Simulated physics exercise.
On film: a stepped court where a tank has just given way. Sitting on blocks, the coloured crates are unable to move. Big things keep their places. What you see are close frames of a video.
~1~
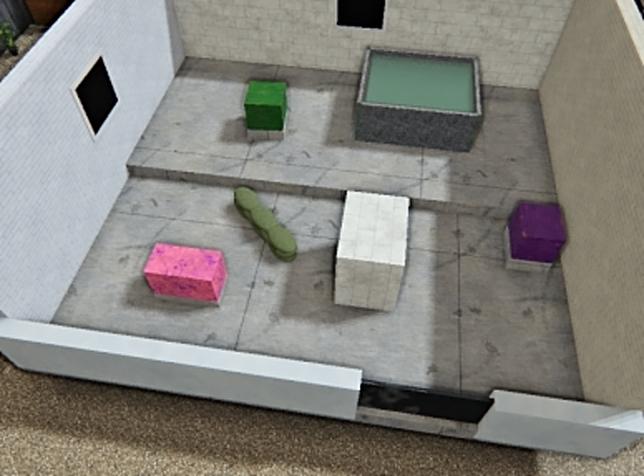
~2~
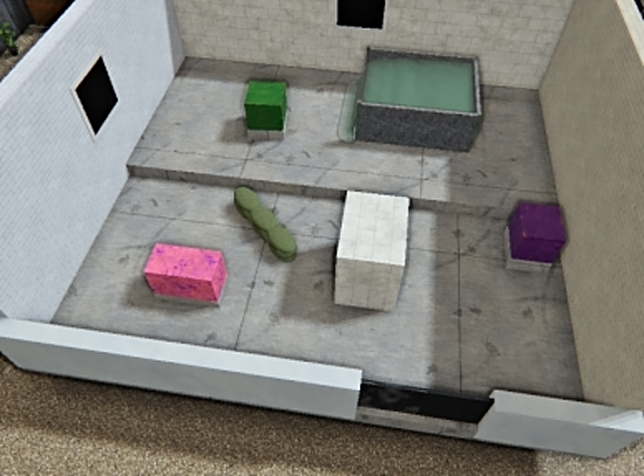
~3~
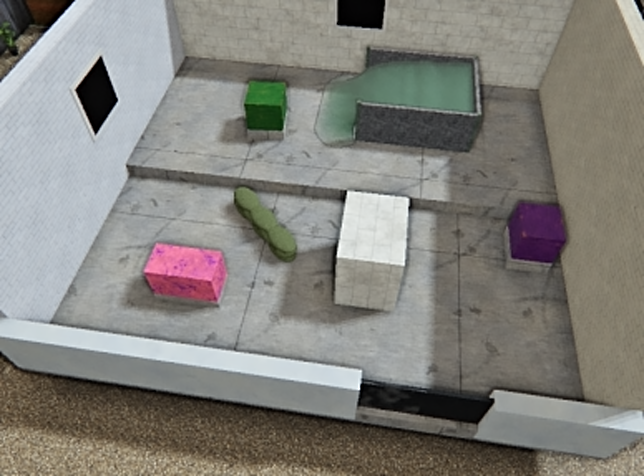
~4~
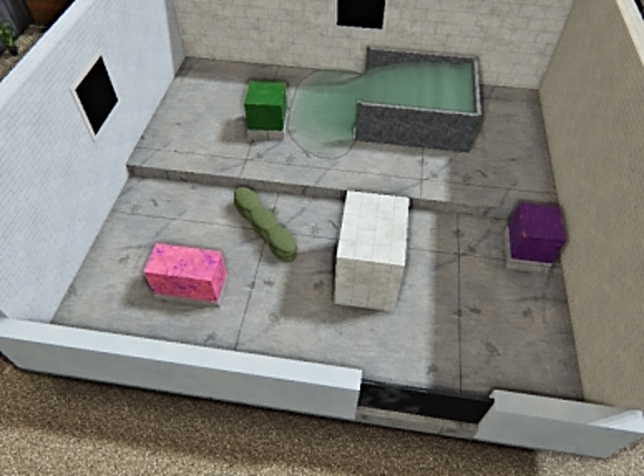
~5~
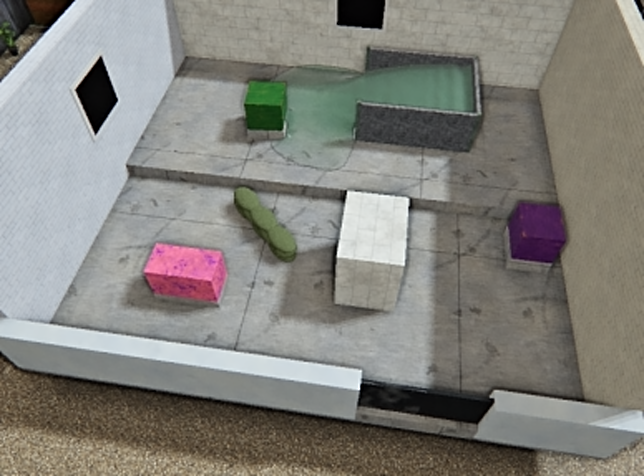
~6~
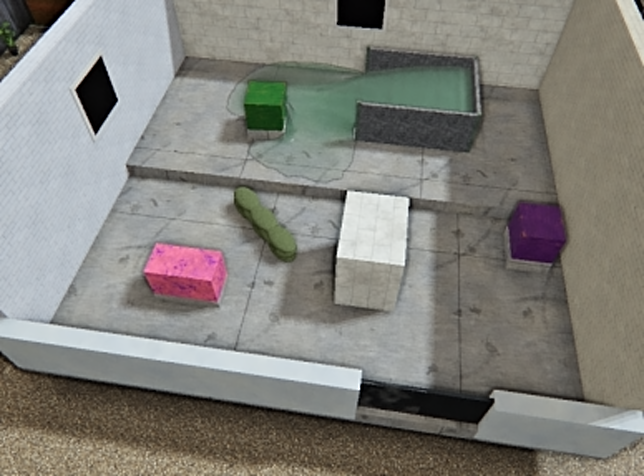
Pale green water pours from the left end of a dark grey tank at the back, spreading leftward across the upper floor and around the green crate while the camera stays still. The setting is a stepped, pale-walled court seen from above. On the lower level sit a pink crate at left, a mottled green rounded object, a tall whitish block near the centre and a purple crate at right, all motionless.
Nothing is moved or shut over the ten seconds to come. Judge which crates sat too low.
The purple crate was not too low. The green crate was too low. The pink crate was too low.
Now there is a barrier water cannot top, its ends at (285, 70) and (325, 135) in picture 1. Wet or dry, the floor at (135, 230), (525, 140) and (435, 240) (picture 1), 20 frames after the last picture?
Outcome by spot, in order - watered, watered, watered.
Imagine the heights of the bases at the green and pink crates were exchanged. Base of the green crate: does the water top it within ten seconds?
My guess is that the green one is inundated.
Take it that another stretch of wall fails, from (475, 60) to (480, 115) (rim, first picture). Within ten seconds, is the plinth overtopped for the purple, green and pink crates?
I'd expect the purple crate goes wet, the green crate remains untouched, and the pink crate remains untouched.
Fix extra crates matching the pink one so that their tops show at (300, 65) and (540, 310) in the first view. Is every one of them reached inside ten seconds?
Order as asked: Flooded / unflooded.
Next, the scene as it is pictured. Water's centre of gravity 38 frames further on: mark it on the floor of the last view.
Around pixel (253, 201).
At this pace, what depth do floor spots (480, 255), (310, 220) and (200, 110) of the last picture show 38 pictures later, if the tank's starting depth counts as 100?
Estimate: 2, 8, 12 %.
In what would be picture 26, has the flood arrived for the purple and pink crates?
By then the purple crate has stayed dry and the pink crate has been hit.
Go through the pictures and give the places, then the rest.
The water tank at (419, 83) is whole and still, in the first picture.
Water pours out at (364, 98) and has run to a hidden place, in the second picture.
Water pours out at (364, 101) and has run to (348, 76), in the third picture.
Water pours out at (364, 102) and has run to (325, 71), in the fourth picture.
The front is at a hidden place, out from the gap at (363, 103), in the fifth picture.
Water pours out at (363, 103) and has run to (234, 95), in the sixth picture.
A moment on, water covers 25 % of the floor; the purple crate not reached, the green crate water round its plinth, the pink crate not reached.
Next, water covers 35 % of the floor; the purple crate not reached, the green crate water round its plinth, the pink crate not reached.
Then, water covers 50 % of the floor; the purple crate not reached, the green crate water round its plinth, the pink crate water round its plinth.
Later, water covers 70 % of the floor; the purple crate water round its plinth, the green crate water round its plinth, the pink crate water round its plinth.
In the end, water covers 85 % of the floor; the purple crate stayed above the water, the green crate was topped, the pink crate was topped.
